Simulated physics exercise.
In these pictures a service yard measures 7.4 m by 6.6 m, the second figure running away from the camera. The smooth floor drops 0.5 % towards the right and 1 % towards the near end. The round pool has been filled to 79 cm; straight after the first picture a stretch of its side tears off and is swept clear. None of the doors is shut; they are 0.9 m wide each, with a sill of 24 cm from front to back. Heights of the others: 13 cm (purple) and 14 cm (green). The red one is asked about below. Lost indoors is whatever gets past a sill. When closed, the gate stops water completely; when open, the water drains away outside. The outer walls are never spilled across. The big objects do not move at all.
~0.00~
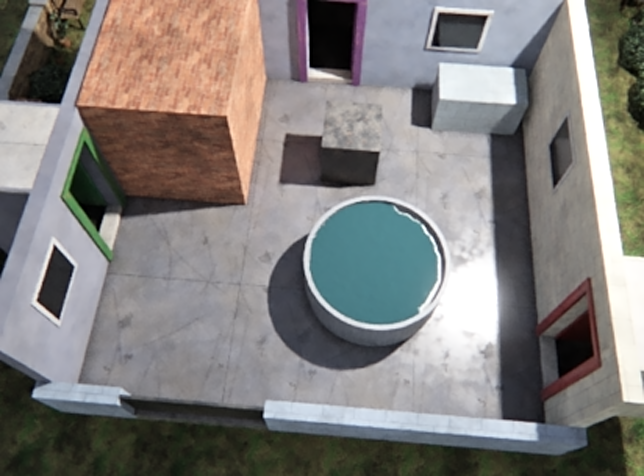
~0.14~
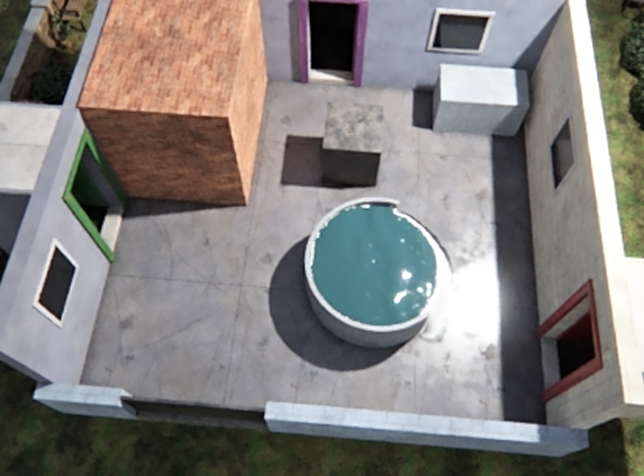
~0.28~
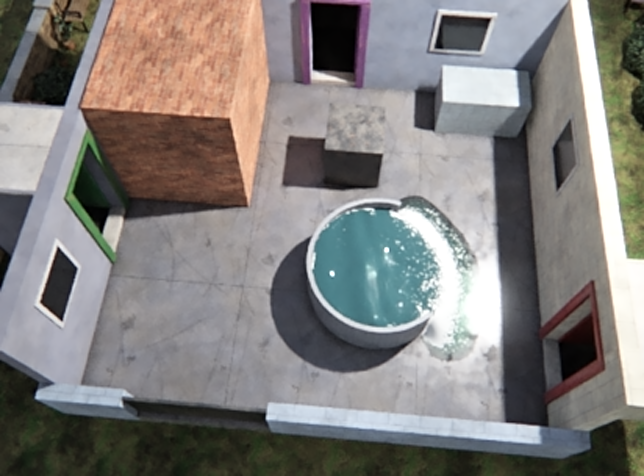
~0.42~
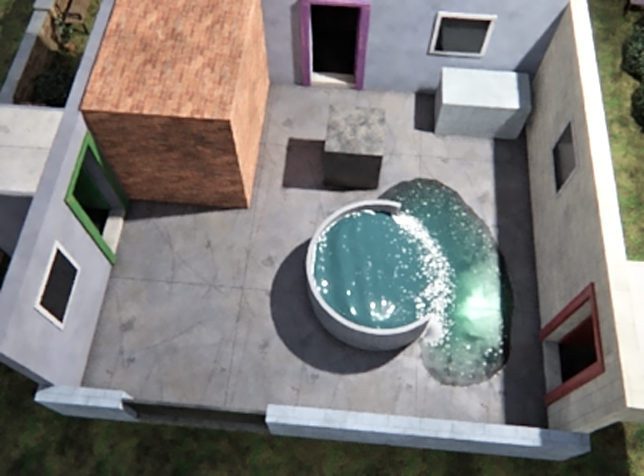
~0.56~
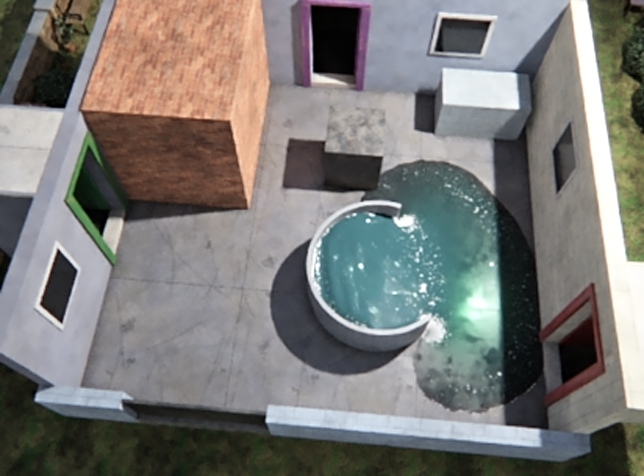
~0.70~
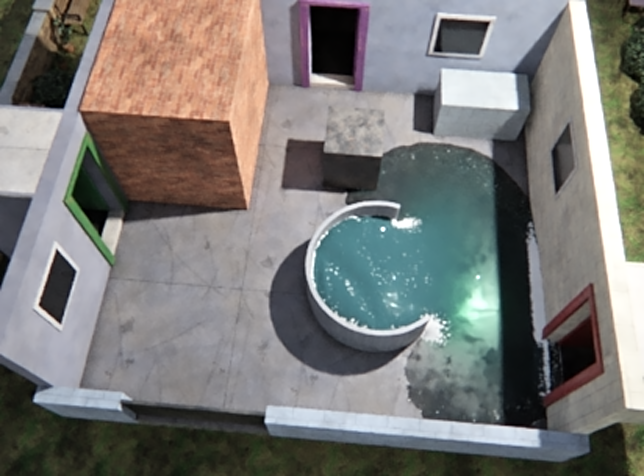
Teal water sits still in a round pool in a walled yard, then pours out as the pool's right side opens. It spreads across the grey floor to the right and toward the near wall, then reaches the grey block behind the pool and the red-framed door on the right.
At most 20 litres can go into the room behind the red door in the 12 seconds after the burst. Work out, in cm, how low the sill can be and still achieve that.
It can be no lower than about 27 cm.
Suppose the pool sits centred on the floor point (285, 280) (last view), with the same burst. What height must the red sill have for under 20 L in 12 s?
I'd put it at close to 23 cm.
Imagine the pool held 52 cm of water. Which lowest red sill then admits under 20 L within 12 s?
It would take a step of about 17 cm.
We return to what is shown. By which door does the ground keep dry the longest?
The green door.
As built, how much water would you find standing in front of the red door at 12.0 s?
The depth there is around 9.0 cm.
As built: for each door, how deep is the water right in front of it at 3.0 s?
In cm - red: 17, purple: 3, green: 0.
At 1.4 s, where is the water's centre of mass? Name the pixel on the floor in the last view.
It lies near (443, 269) in the last picture.
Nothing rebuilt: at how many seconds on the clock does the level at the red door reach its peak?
Roughly 2.0 s.
After 1.4 s water covers 35 % of the floor, deepest (49 cm) near (525, 269); 24 cm at the red door, 81 litres in over its 8 cm sill.
After 3.0 s water covers 45 % of the floor, deepest (44 cm) near (523, 113); 17 cm at the red door, 213 litres in over its 8 cm sill.
After 12.0 s water covers 100 % of the floor, deepest (14 cm) near (127, 209); 9 cm at the red door, 318 litres in over its 8 cm sill.
At the red door as built, the water arrived by 0.7 s and peaked near 25 cm at 2.0 s.
With a sill of 23 cm, 46 litres would have come in within the 12 s; with 31 cm, 7 litres. So under 20 litres takes about 27 cm.
